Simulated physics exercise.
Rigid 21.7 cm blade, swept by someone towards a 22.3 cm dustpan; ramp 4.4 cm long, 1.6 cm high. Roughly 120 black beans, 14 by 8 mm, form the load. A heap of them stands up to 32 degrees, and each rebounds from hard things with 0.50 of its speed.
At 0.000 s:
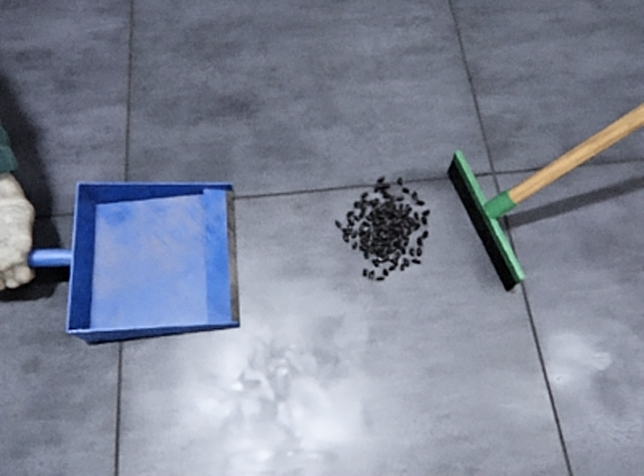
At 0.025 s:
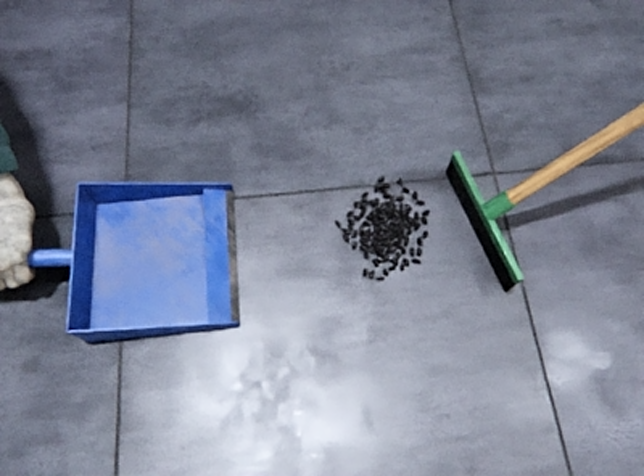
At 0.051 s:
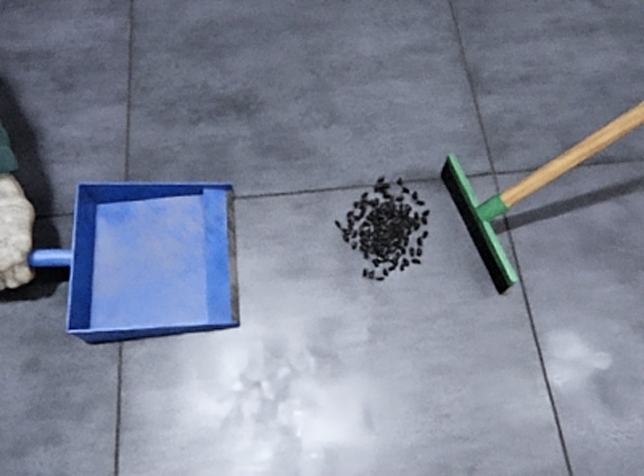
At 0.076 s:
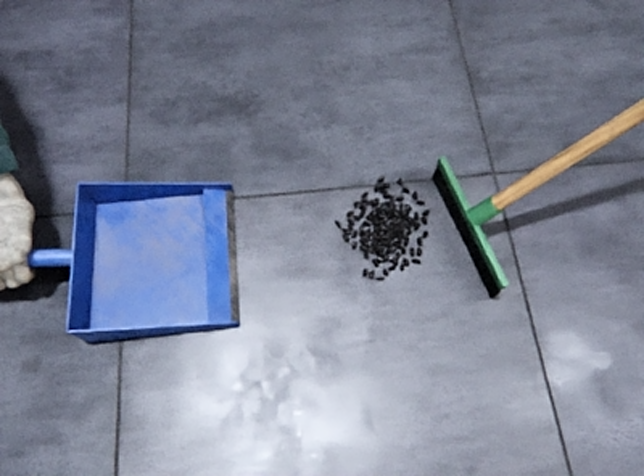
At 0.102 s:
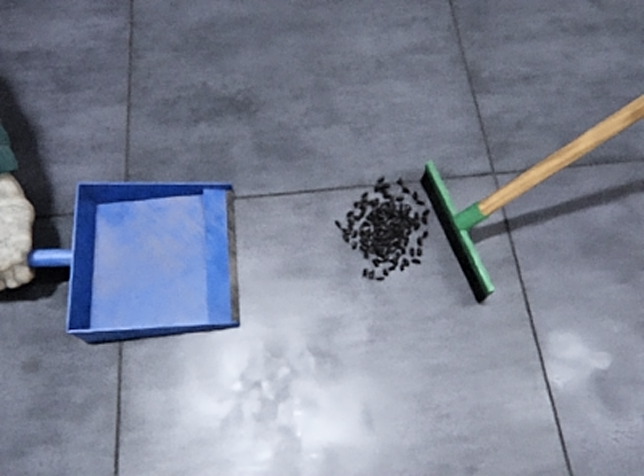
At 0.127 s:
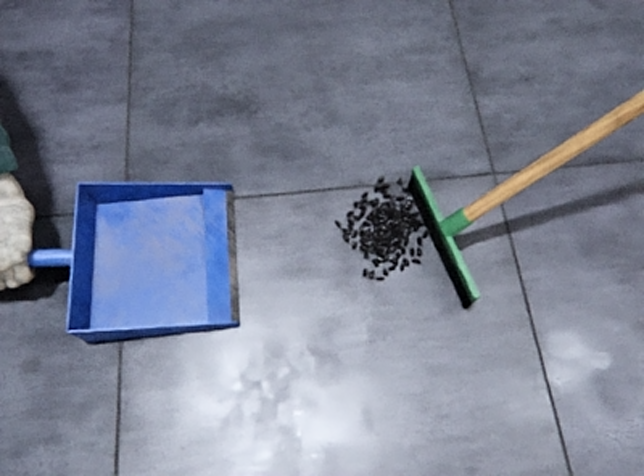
On a grey tiled floor, a green blade on a wooden handle slides a short way left to the edge of a pile of small black pieces, barely shifting them, while a gloved hand holds a blue dustpan still at left.
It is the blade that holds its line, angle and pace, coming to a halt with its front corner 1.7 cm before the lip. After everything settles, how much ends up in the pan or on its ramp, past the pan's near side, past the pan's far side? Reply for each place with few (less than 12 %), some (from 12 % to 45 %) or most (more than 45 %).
Pan - some; near side - some; far side - few.
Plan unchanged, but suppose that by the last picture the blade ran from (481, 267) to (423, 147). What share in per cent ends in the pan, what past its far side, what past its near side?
Split: Pan = 0, far = 20, near = 5.
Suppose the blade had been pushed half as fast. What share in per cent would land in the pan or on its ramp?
I'd put it at close to 15 per cent.
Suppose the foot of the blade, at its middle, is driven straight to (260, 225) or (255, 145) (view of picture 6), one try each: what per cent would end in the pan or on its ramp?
I'd expect around 25 percent, then around 0 percent.
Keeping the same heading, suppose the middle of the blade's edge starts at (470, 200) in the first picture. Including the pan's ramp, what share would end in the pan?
I'd put it at around 30 per cent.
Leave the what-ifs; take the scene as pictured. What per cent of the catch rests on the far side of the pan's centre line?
Estimate: Close to 10 %.
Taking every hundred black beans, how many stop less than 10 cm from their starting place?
Around 5 in a hundred.
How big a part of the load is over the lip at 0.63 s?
Around 30 per cent of the load.
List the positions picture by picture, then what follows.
The first frame shows blade from (519, 278) to (457, 157), moved 0.0 cm, 0 of the pieces shifted so far; middle of the pieces at (386, 230); pan at (152, 263).
The second frame shows blade from (517, 279) to (455, 157), moved 0.3 cm, 0 of the pieces shifted so far; middle of the pieces at (386, 230).
The third frame shows blade from (511, 281) to (450, 159), moved 1.2 cm, 0 of the pieces shifted so far; middle of the pieces at (386, 230).
The fourth frame shows blade from (502, 285) to (441, 163), moved 2.7 cm, 0 of the pieces shifted so far; middle of the pieces at (386, 230).
The fifth frame shows blade from (489, 291) to (429, 167), moved 4.8 cm, 0 of the pieces shifted so far; middle of the pieces at (386, 230).
The sixth frame shows blade from (474, 297) to (415, 172), moved 7.2 cm, 5 of the pieces shifted so far; middle of the pieces at (386, 230); pan at (152, 263). The blade's pace is about 0.93 m/s, heading 17 degrees towards the viewer's side.
Then, at 0.28 s, middle of the blade 17 cm from the lip; 0 % over the lip, far side 5 %, near side 0 %.
After 0.39 s, middle of the blade 8 cm from the lip; 0 % over the lip, far side 5 %, near side 10 %.
After 0.63 s, middle of the blade 4 cm from the lip; 30 % over the lip, far side 5 %, near side 20 %.
By 3.0 s all is still; pan 25 %, near side 20 %, far side 10 %, in front of the lip or behind the blade 45 %.
